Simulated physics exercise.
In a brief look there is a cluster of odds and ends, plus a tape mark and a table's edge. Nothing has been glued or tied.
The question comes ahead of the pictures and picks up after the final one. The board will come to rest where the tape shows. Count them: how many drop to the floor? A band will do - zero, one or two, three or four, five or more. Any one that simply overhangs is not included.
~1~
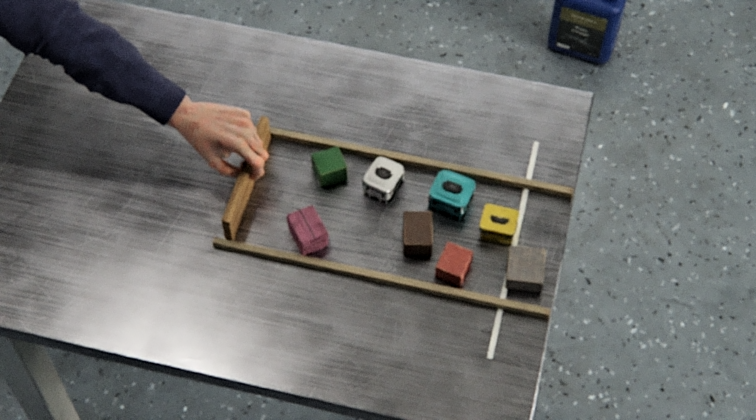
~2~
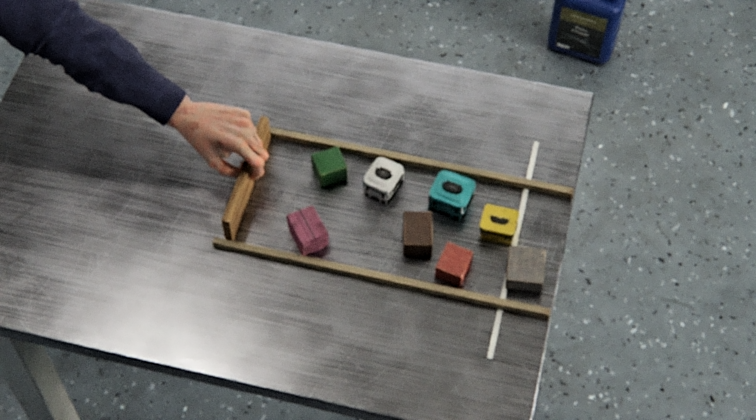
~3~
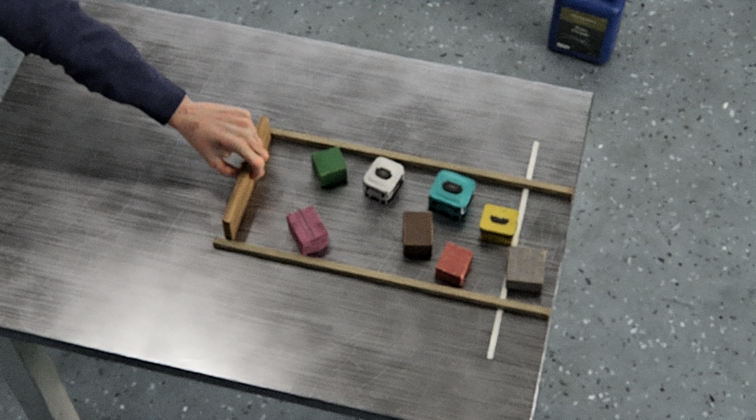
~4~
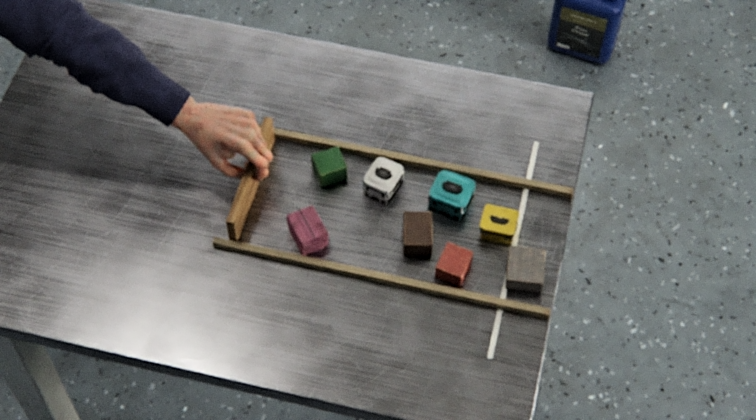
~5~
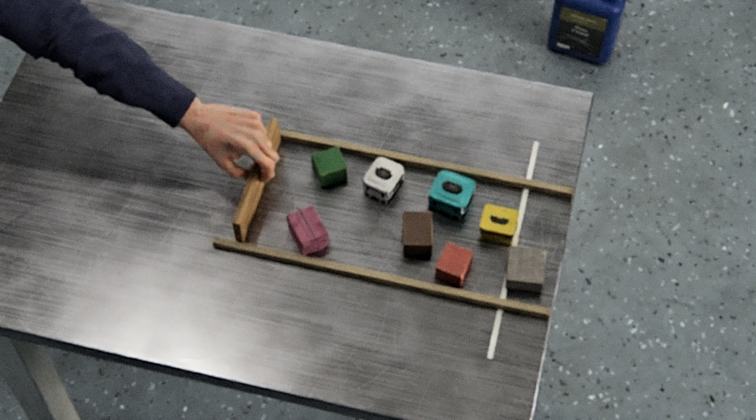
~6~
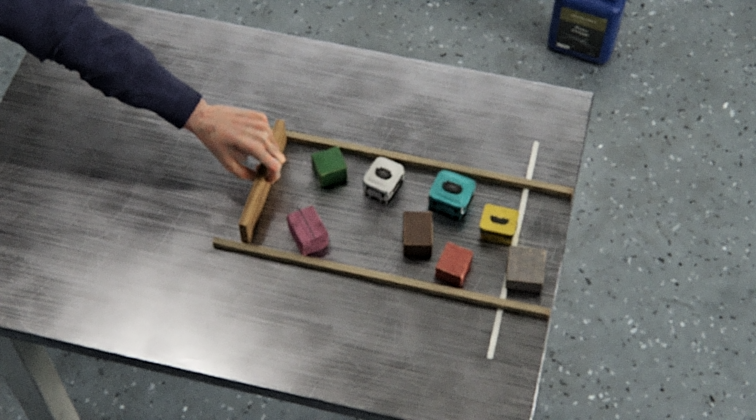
Three to four tumble.
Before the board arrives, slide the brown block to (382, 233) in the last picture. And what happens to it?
What happens is that the brown block rests there.
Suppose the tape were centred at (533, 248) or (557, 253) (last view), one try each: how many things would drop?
On the floor, 5 then 8.
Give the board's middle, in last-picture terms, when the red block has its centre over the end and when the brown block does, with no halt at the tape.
Middle approx. at (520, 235), then approx. at (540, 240).
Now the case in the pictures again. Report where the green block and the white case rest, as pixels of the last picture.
The green block at (535, 216), the white case at (565, 222).
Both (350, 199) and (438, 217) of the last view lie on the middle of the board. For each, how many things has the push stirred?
At the first place 3, at the second 7.
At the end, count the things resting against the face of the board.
3 in contact.
Soon after, none off yet; grey block at rest near (525, 269); yellow case at rest near (499, 225); red block at rest near (454, 264).
At rest, the number that fall off is three or four; fallen, turquoise case, yellow case and grey block.
